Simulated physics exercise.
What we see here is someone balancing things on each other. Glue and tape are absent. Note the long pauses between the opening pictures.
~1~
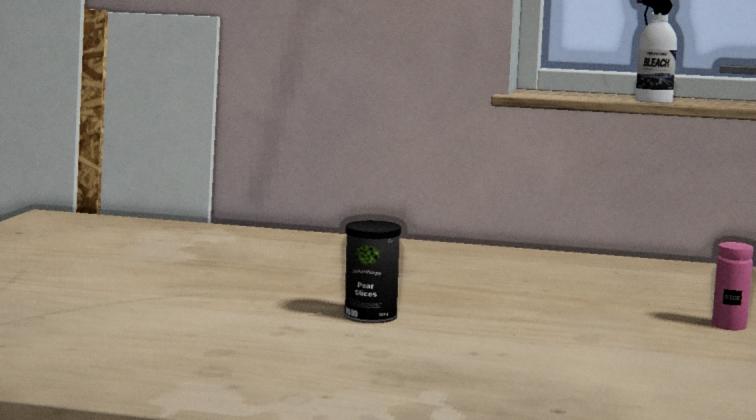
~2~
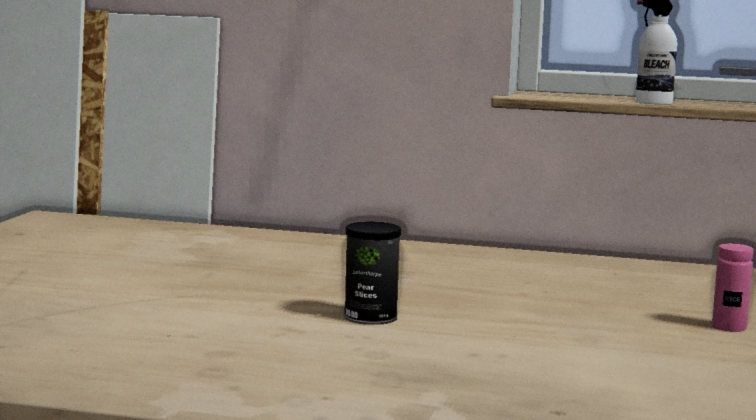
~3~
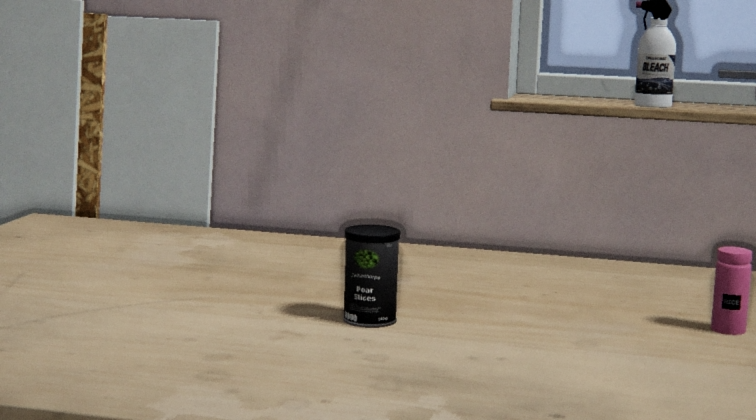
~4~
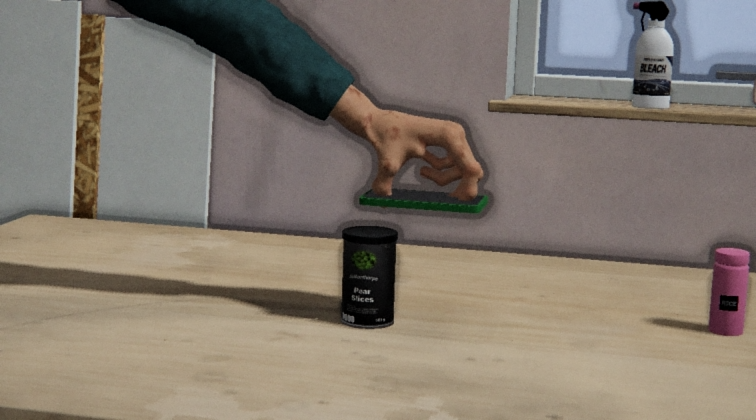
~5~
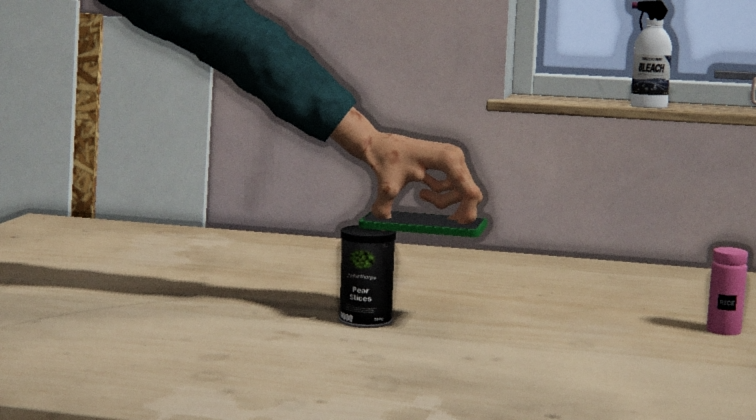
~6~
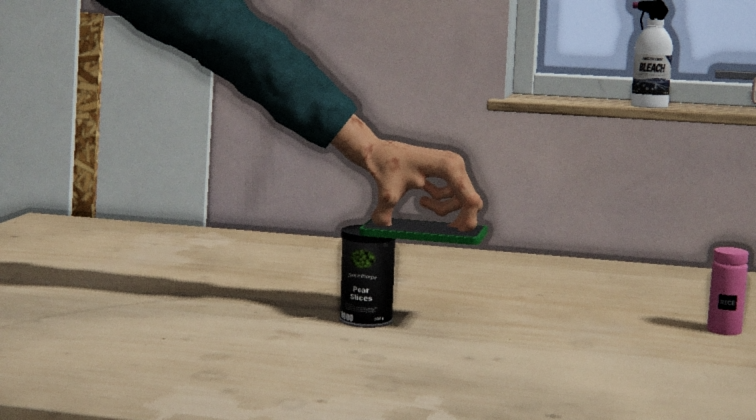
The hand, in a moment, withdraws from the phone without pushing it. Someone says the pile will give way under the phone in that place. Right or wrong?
Right, it gives way.
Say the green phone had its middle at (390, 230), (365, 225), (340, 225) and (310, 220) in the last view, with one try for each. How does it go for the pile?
Stays standing; stays standing; collapses; collapses.
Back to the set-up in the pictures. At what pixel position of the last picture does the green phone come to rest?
At about (414, 270).
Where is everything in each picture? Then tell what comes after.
In the first frame, the last thing is not in view yet; black tin (372, 272).
In the second frame, the last thing is not in view yet; black tin (372, 273).
In the third frame, the last thing is not in view yet; black tin (371, 276).
In the fourth frame, still above its spot; green phone (424, 200); black tin (369, 277).
In the fifth frame, still above its spot; green phone (424, 223); black tin (367, 276).
In the sixth frame, in place under the hand; green phone (424, 231); black tin (368, 276).
Then, 0.20 s past the last view, green phone now fallen.
Then, 0.30 s past the last view, nothing new.
Finally, fallen, green phone; the other 2 still in place. Final places as the last picture's camera would see them, green phone near (415, 270). The pile comes apart.
